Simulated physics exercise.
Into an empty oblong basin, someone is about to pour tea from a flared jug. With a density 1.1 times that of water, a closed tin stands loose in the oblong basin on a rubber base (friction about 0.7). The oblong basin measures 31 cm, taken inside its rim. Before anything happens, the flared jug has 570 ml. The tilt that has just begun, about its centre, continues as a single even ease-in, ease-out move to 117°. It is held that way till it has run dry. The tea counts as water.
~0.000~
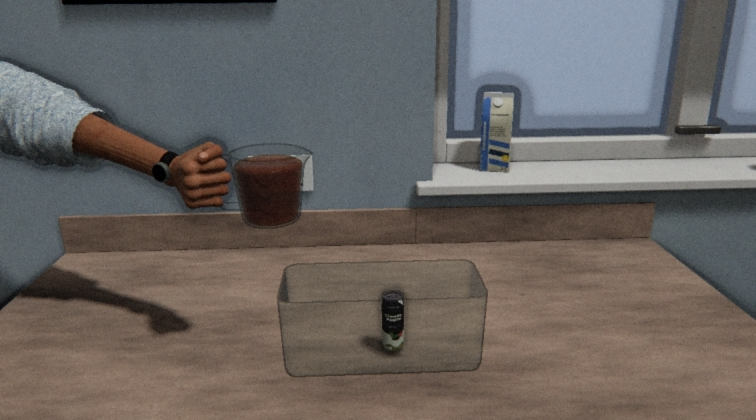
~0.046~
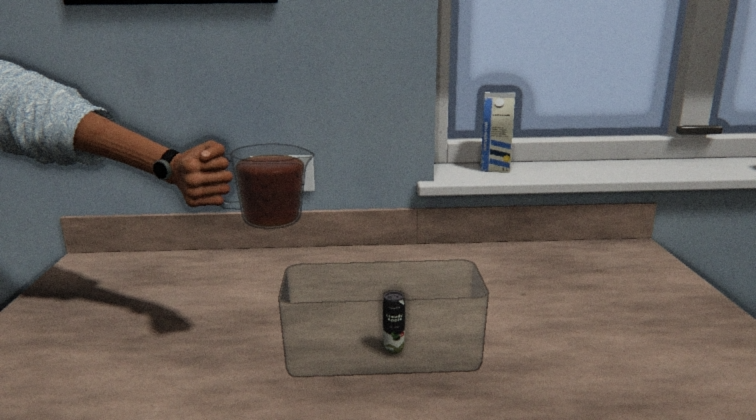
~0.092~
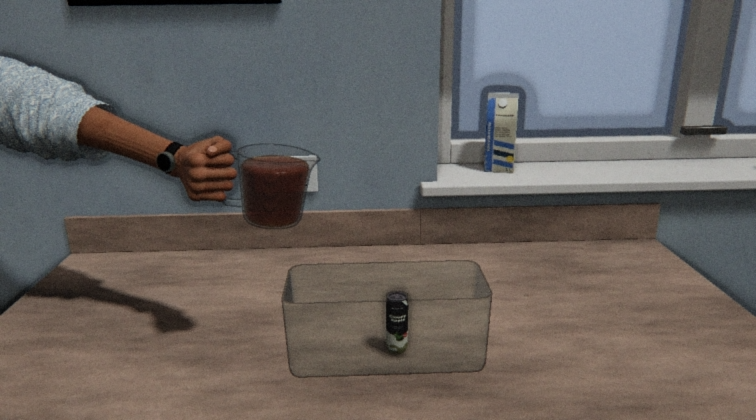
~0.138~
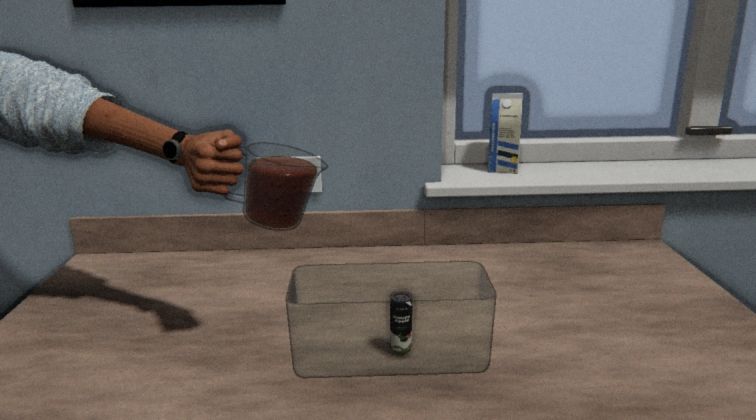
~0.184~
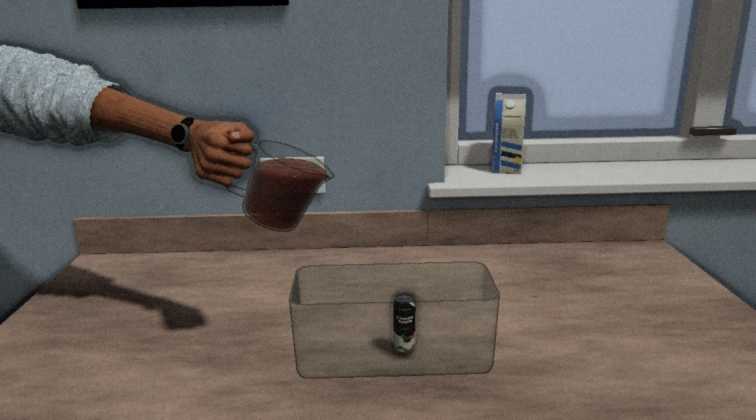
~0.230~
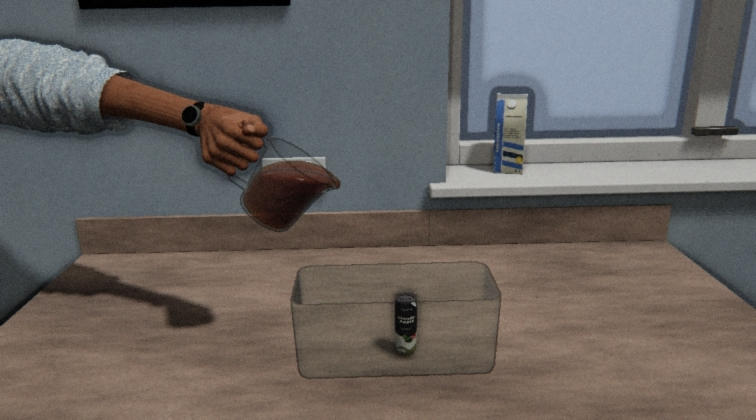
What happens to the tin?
It does not tip.
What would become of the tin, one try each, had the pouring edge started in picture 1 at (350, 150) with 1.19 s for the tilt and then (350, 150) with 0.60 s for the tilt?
In the first try it remains standing; in the second it comes down.
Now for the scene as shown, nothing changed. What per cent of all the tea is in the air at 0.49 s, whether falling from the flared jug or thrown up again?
Near 36 per cent at that moment.
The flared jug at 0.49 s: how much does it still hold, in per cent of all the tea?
Roughly 36 %.
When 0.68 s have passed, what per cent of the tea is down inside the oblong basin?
That comes to about 90 percent.
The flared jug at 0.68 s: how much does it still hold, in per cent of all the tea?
Share remaining: Approx. 2 %.
After 0.49 s the tilt is 108° and 36 per cent is still to pour; the tin stands where it began.
After 0.68 s the tilt is 117° and 2 per cent is still to pour; the tin leans 6°.
After 0.88 s the tilt is 117° and 0 per cent is still to pour; the tin stands where it began.
After 1.10 s the tilt is 117° and 0 per cent is still to pour; the tin stands 1 cm from where it began.
In the end the tin stands 1 cm from where it began.
